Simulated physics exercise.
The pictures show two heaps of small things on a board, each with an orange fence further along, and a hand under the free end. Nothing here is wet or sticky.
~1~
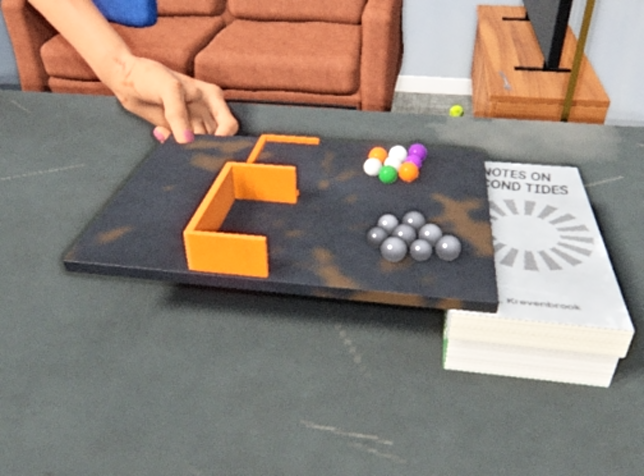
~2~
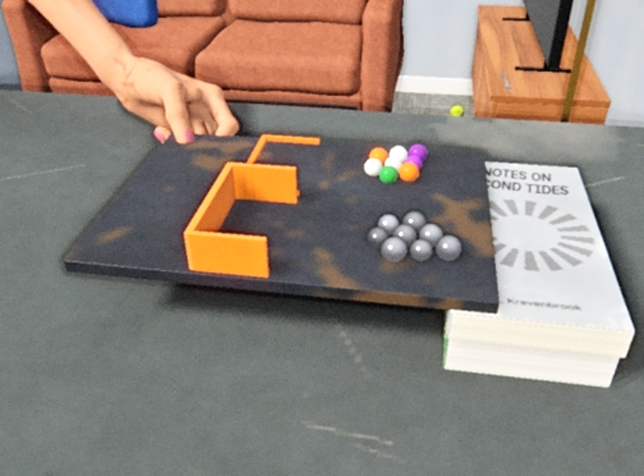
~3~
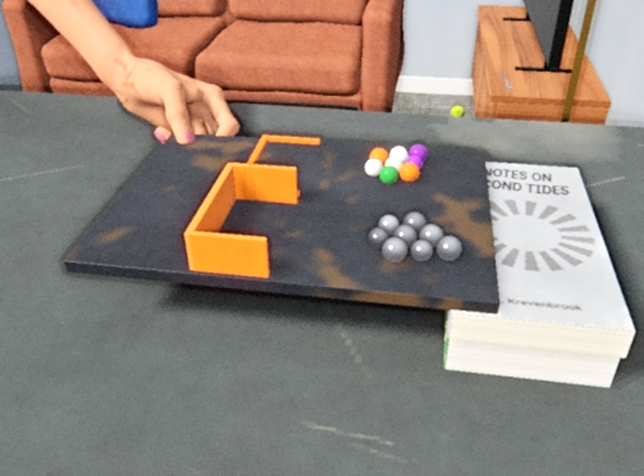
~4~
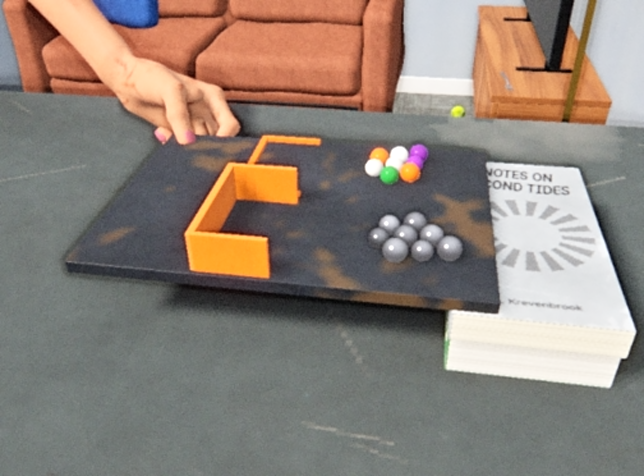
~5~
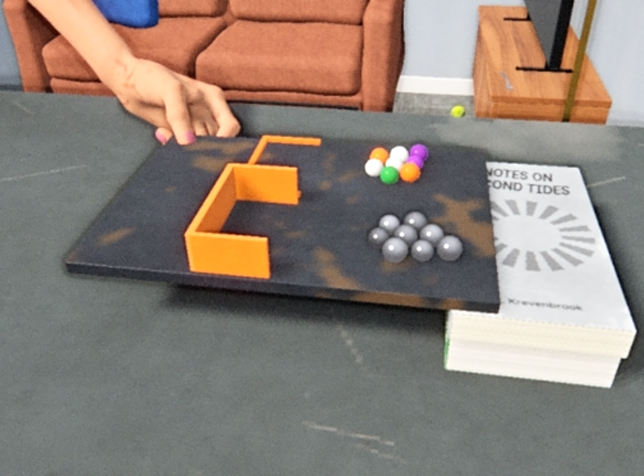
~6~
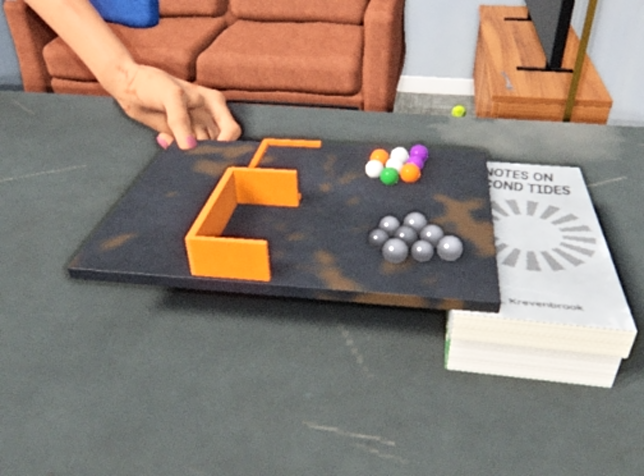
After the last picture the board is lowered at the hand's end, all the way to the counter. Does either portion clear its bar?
Here the front portion halts at the strip, and the back portion passes the strip.
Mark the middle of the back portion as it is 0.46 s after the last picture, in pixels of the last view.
Close to (355, 178).
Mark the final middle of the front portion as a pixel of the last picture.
Roughly at (239, 261).
Then, 0.20 s on from there, board sloping at 6°; front portion where it was; back portion where it was.
Then, 0.46 s on from there, board sloping at 12°; front portion on its way down; back portion on its way down.
Then, 0.73 s on from there, board resting at 12°; front portion has reached its bar; back portion near a third past its bar.
In the end, board resting at 12°; front portion gathered behind its bar; back portion the bulk past its bar.
